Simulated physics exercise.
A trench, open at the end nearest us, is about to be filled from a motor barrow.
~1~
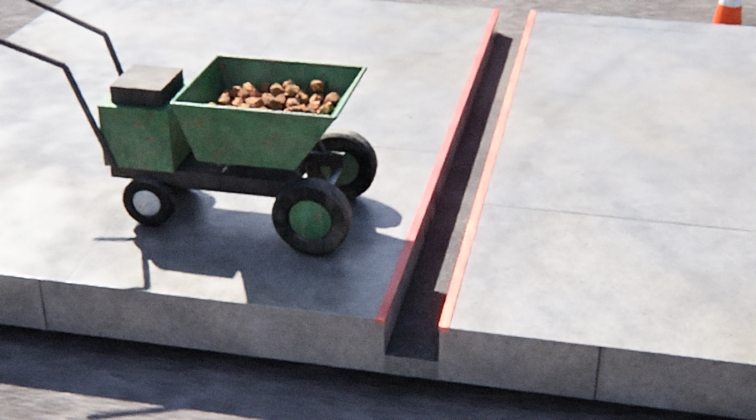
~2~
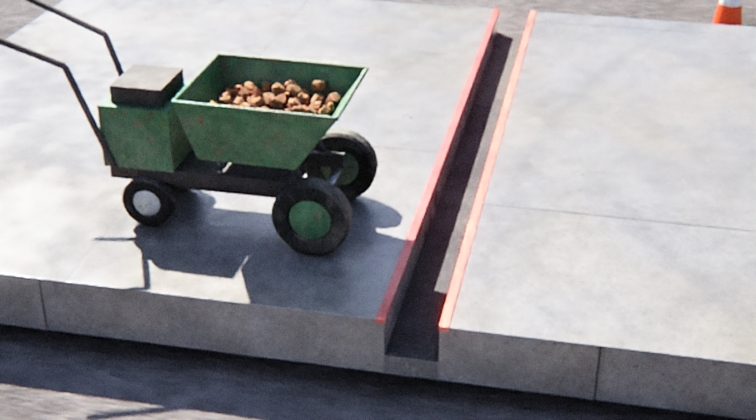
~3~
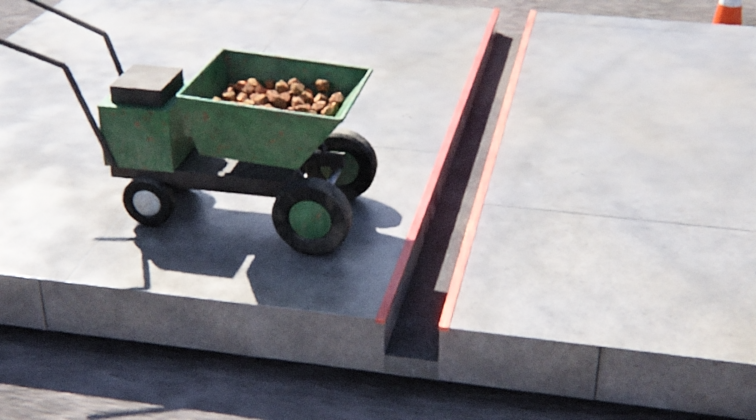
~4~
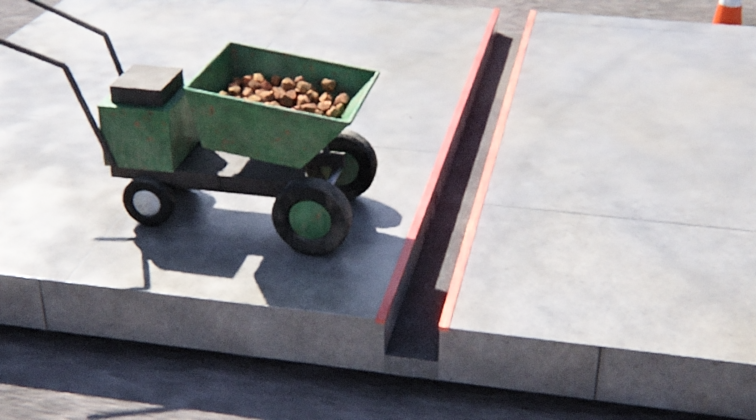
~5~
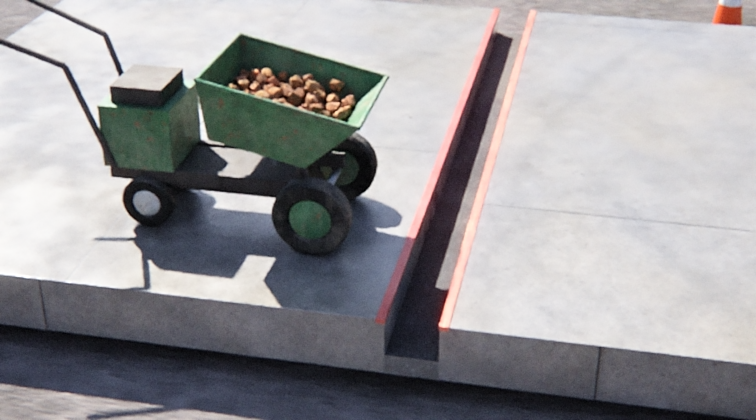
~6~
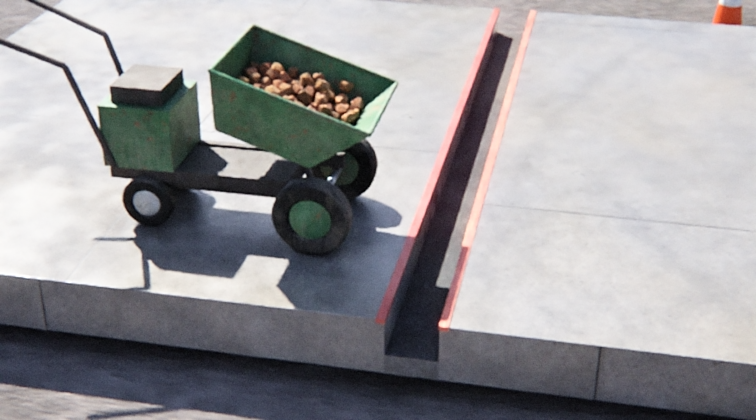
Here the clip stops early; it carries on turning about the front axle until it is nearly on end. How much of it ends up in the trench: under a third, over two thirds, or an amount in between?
Well, the part that misses the trench is one-third to two-thirds of the load.
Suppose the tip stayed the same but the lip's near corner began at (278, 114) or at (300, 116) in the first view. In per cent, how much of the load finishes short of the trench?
Position 1 near 30 %, position 2 near 10 %.
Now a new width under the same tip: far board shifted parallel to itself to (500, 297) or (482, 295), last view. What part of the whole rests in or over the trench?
Result, try 1: 100 in a hundred; try 2: 90 in a hundred.
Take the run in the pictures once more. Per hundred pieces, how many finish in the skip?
It ends up near 0 per cent.
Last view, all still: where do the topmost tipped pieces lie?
Estimated top, final frame: Near (486, 221).
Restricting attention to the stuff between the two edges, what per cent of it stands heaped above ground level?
Roughly 0 %.
Just after the last frame, skip tipped steeply; every one in the skip.
A moment on, skip tipped right over; the larger part in the skip; about a tenth in or heaped over the trench; just a few beyond it; just a few falling.
Further on, skip tipped right over; roughly a quarter in the skip; roughly a third in or heaped over the trench; roughly half beyond it.
When it is over, skip tipped right over; roughly half in or heaped over the trench; roughly half beyond it.
